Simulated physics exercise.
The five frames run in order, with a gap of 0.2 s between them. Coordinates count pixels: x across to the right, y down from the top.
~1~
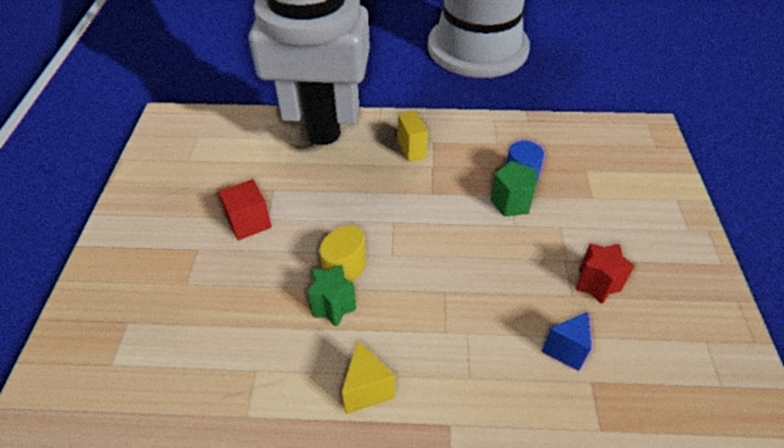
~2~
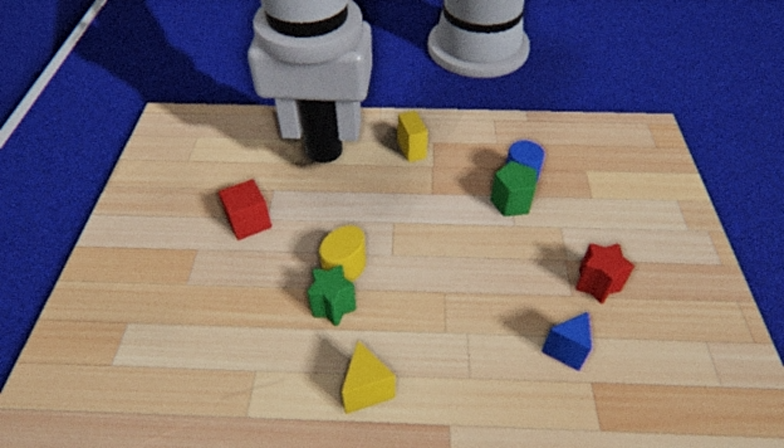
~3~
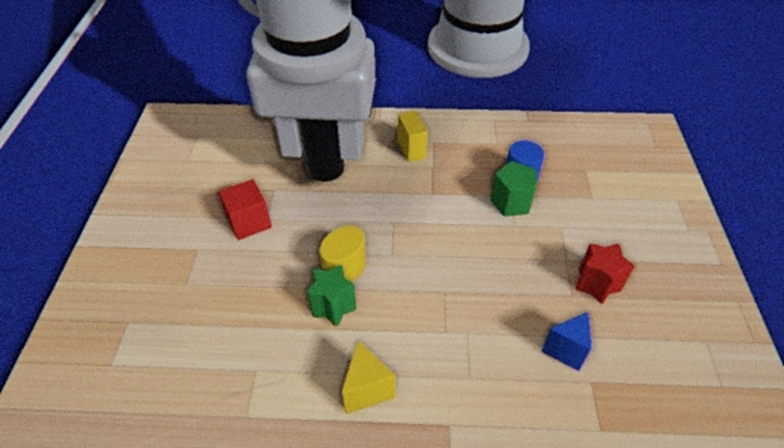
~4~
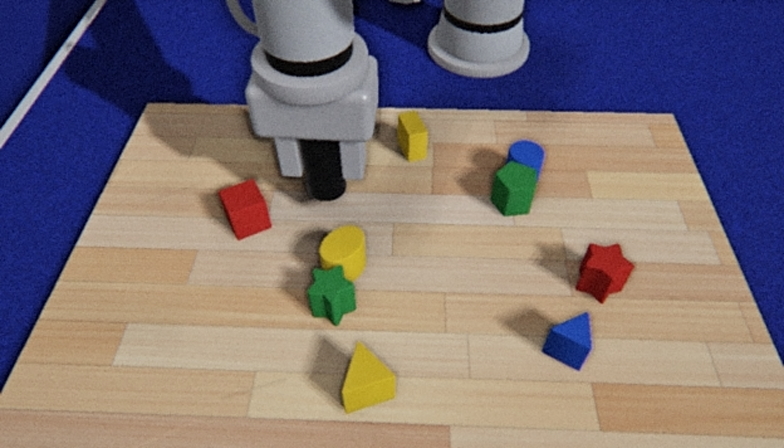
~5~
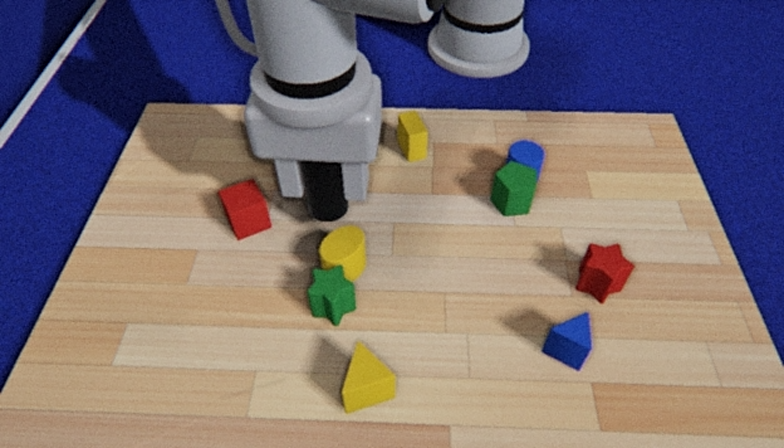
A light wooden board on a deep blue surface is seen from above at an angle, from a camera that stays still. Scattered on it are a red square block, yellow oval, green star and yellow triangular block left of centre, another yellow block behind, and blue, green and red pieces to the right. A grey robot arm moves its black rod slowly forward toward the viewer, touching nothing.
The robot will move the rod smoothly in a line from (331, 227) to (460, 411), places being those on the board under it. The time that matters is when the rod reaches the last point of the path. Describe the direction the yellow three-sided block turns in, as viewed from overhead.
The answer is counter-clockwise.
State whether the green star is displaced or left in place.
The push reaches it.
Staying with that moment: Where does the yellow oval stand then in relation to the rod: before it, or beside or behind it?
Slipped clear.
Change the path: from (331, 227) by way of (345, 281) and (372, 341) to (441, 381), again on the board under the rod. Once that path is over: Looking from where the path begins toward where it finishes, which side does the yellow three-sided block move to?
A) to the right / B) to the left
A.
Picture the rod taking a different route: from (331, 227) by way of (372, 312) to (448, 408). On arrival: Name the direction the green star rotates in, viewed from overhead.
The block spins clockwise.
The first path, step by step. One third of the way, rod (366, 261); green star (322, 311), turned 55° clockwise; yellow oval (359, 288), turned 40° clockwise.
Two thirds of the way, rod (411, 323); green star (320, 318), turned 85° clockwise; yellow oval (369, 333); yellow three-sided block (361, 375), turned 20° anticlockwise.
At the end, rod (463, 396); red square piece still; green star (320, 318), turned 85° clockwise; yellow oval (369, 333), turned 130° clockwise; yellow three-sided block (361, 375), turned 20° anticlockwise.
